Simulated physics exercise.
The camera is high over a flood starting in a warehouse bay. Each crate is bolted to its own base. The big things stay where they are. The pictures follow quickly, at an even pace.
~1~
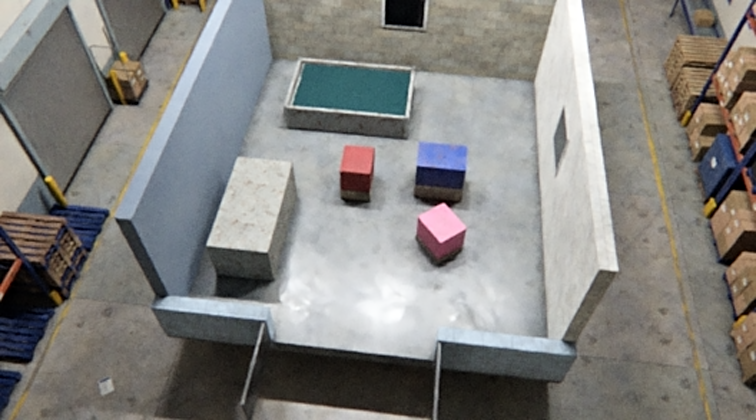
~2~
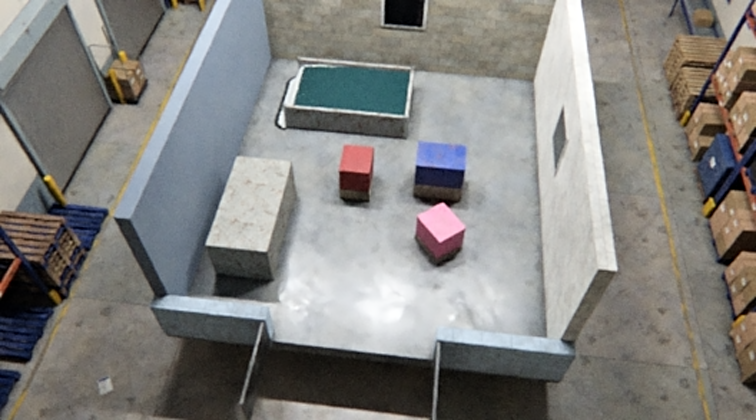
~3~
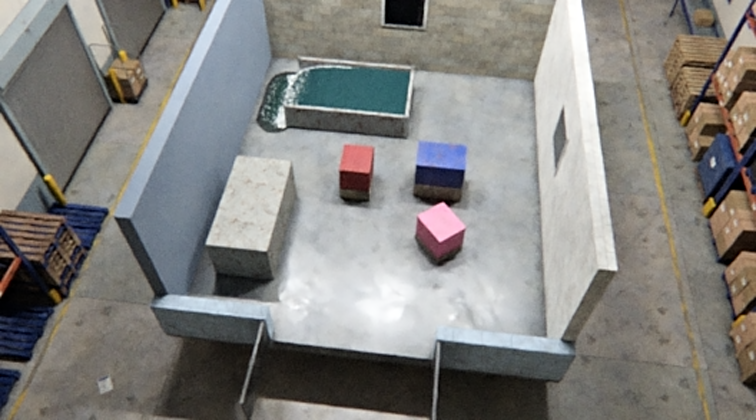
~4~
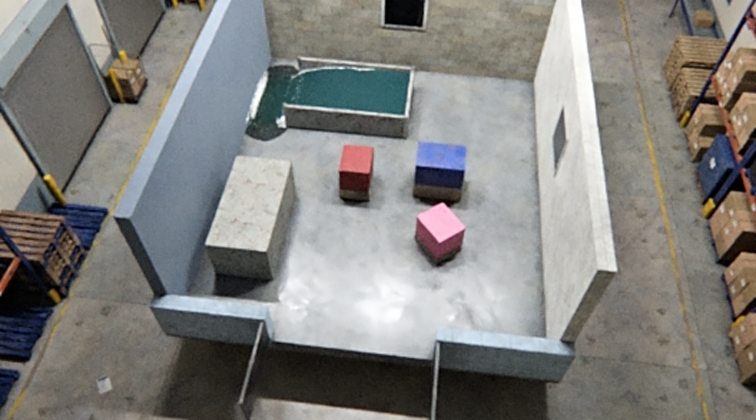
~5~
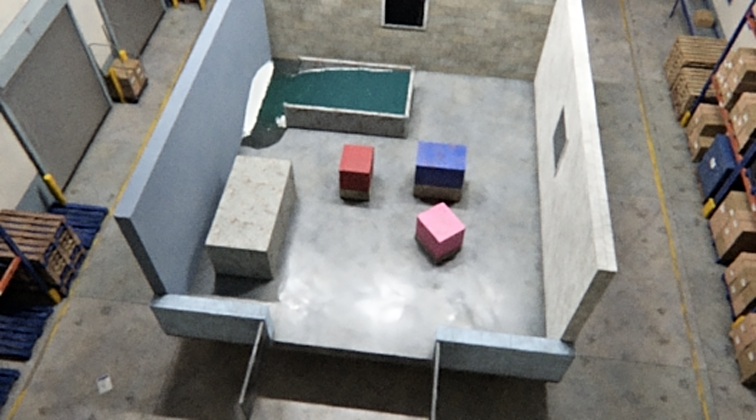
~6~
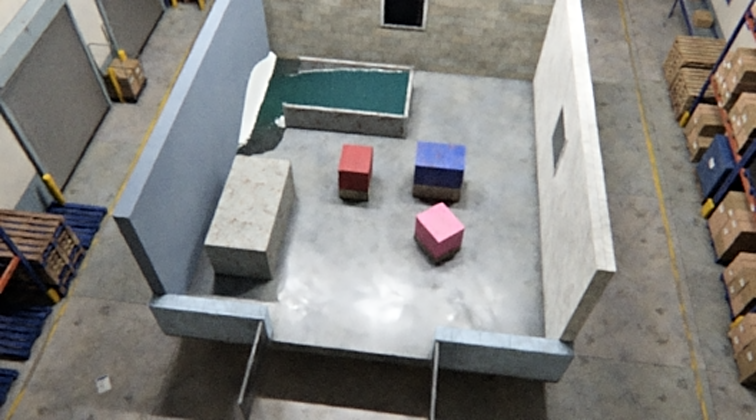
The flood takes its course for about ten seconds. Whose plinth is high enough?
In the end: The red crate keeps dry; the pink crate keeps dry; the blue crate keeps dry.
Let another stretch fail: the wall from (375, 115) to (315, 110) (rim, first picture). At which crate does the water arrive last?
The one in pink.
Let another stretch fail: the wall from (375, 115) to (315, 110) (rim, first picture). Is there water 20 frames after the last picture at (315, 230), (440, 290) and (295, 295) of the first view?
In that order: Covered, dry, flooded.
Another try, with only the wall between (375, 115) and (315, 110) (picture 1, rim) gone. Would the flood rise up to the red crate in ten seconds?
One by one: The red one is wetted.
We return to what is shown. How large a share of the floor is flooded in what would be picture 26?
Near 40 in a hundred.
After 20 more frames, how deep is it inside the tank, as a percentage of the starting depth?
I make it 32 per cent.
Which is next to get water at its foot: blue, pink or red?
It is the red one.
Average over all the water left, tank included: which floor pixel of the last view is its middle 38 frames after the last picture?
At about (357, 147).
A moment on, water covers 10 % of the floor; the red crate not reached, the pink crate not reached, the blue crate not reached.
Next, water covers 20 % of the floor; the red crate water round its plinth, the pink crate not reached, the blue crate not reached.
Then, water covers 40 % of the floor; the red crate water round its plinth, the pink crate water round its plinth, the blue crate not reached.
Later, water covers 75 % of the floor; the red crate water round its plinth, the pink crate water round its plinth, the blue crate water round its plinth.
In the end, water covers 100 % of the floor; the red crate stayed above the water, the pink crate stayed above the water, the blue crate stayed above the water.
